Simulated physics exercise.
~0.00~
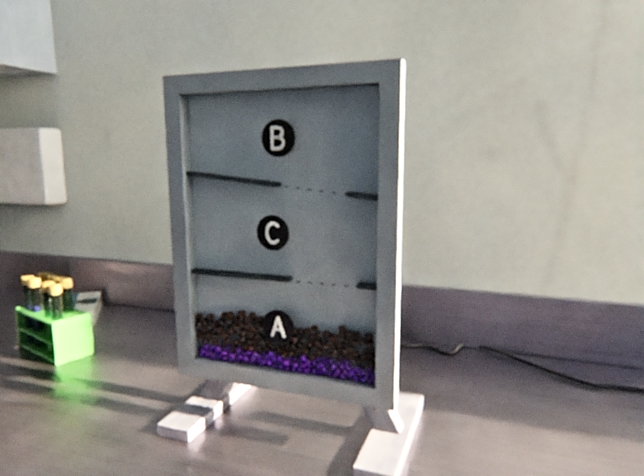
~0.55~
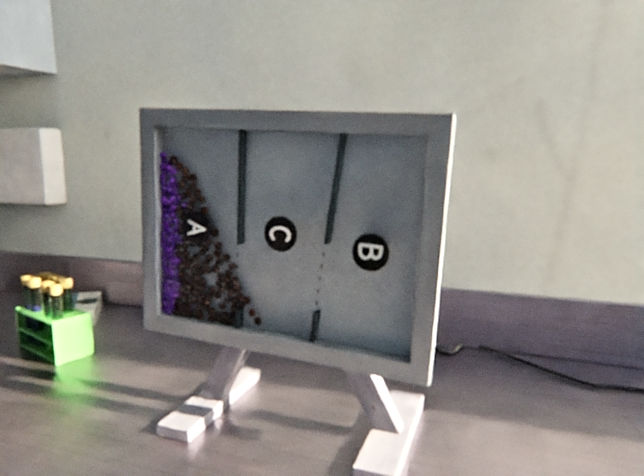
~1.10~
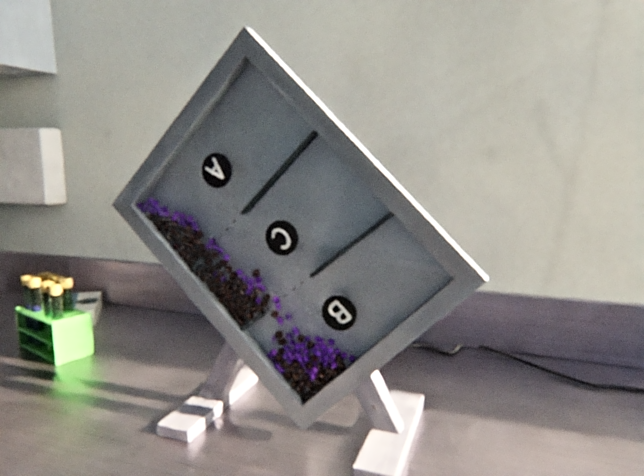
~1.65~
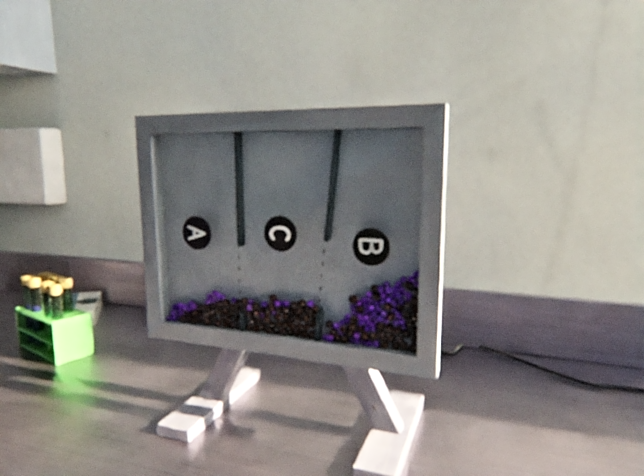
In the video, an upright framed case with chambers lettered A, B and C rotates clockwise past its side, spilling dark and purple pills from A through C into B, then swings partway back and rests sideways, the pills lying along the bottom, heaped highest in B.
